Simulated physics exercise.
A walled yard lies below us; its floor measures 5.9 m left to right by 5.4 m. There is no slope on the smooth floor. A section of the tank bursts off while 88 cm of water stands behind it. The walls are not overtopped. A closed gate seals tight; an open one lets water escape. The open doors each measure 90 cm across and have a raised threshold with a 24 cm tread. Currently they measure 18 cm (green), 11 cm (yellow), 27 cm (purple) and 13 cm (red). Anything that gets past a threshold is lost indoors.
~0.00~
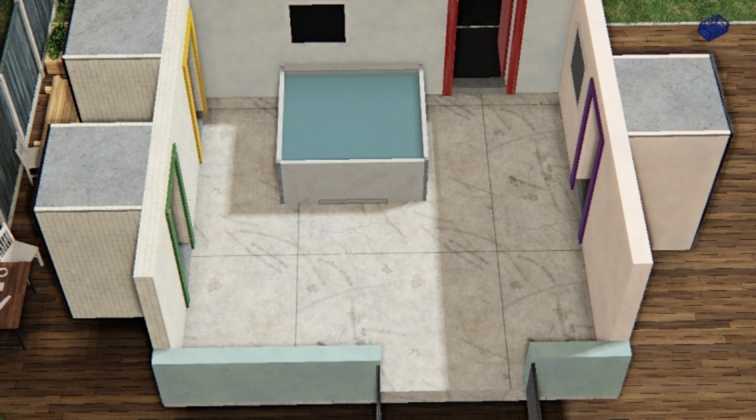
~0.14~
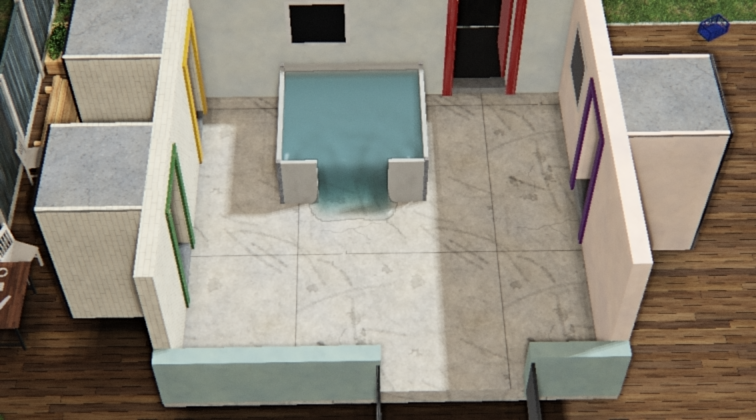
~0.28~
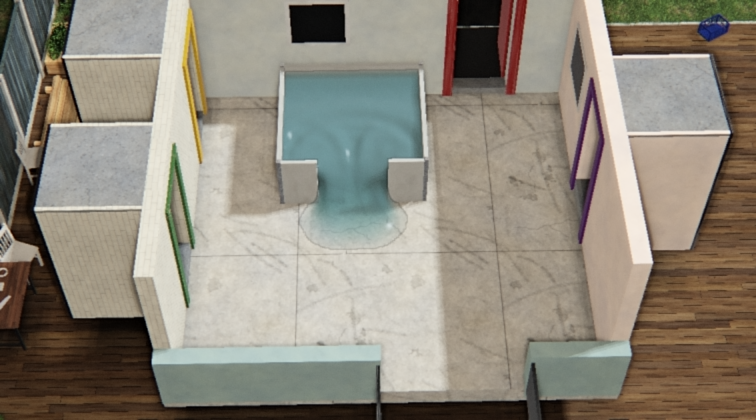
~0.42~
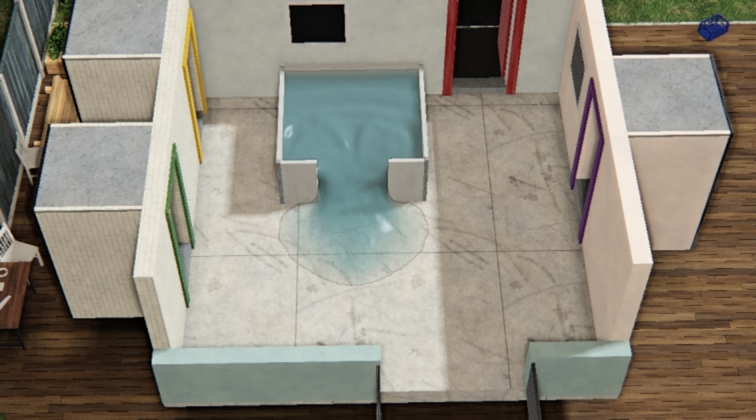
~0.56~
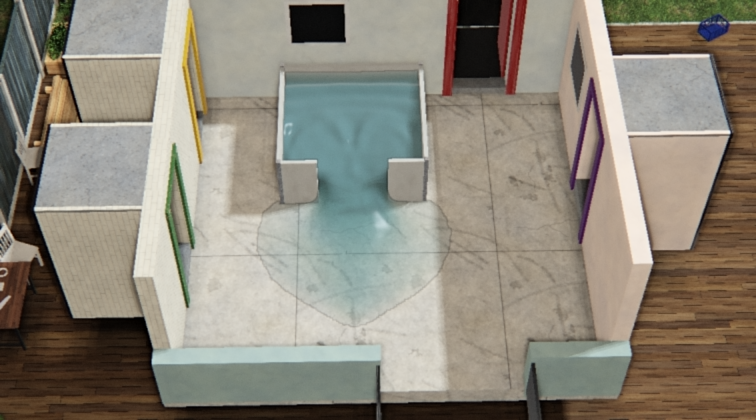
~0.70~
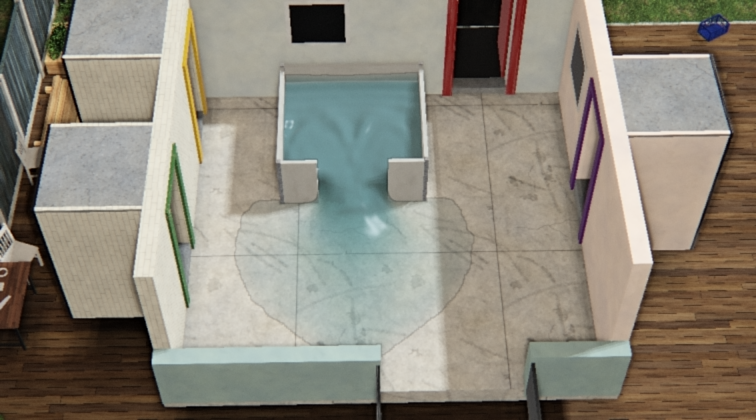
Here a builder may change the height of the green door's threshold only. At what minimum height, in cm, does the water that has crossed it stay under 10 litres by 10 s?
From about 11.5 cm.
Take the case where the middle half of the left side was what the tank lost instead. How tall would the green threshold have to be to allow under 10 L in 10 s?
Minimum height: Approx. 7.0 cm.
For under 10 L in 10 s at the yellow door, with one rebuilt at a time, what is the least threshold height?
Yellow door - some 16 centimetres.
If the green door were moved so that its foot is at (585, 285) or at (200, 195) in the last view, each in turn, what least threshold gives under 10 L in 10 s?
4.5 and 11.0 cm.
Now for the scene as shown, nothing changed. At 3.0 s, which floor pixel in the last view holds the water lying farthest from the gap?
In the last picture, around (593, 372).
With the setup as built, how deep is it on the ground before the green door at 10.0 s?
It works out to about 7.0 centimetres deep.
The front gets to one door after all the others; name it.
The answer is the red door.
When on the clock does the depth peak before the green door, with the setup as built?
Around 2.8 seconds.
After 1.4 s water covers 50 % of the floor, deepest (50 cm) near (348, 205); 6 cm at the green door, 0 litres in over its 18 cm threshold.
After 3.0 s water covers 50 % of the floor, deepest (32 cm) near (348, 205); 17 cm at the green door, 0 litres in over its 18 cm threshold.
After 10.0 s water covers 95 % of the floor, deepest (15 cm) near (200, 171); 7 cm at the green door, 1 litre in over its 18 cm threshold.
At the green door as built, the water arrived by 1.1 s and peaked near 17 cm at 2.8 s.
With a threshold of 10 cm, 19 litres would have come in within the 10 s; with 13.5 cm, 5 litres. So under 10 litres takes about 11.5 cm.
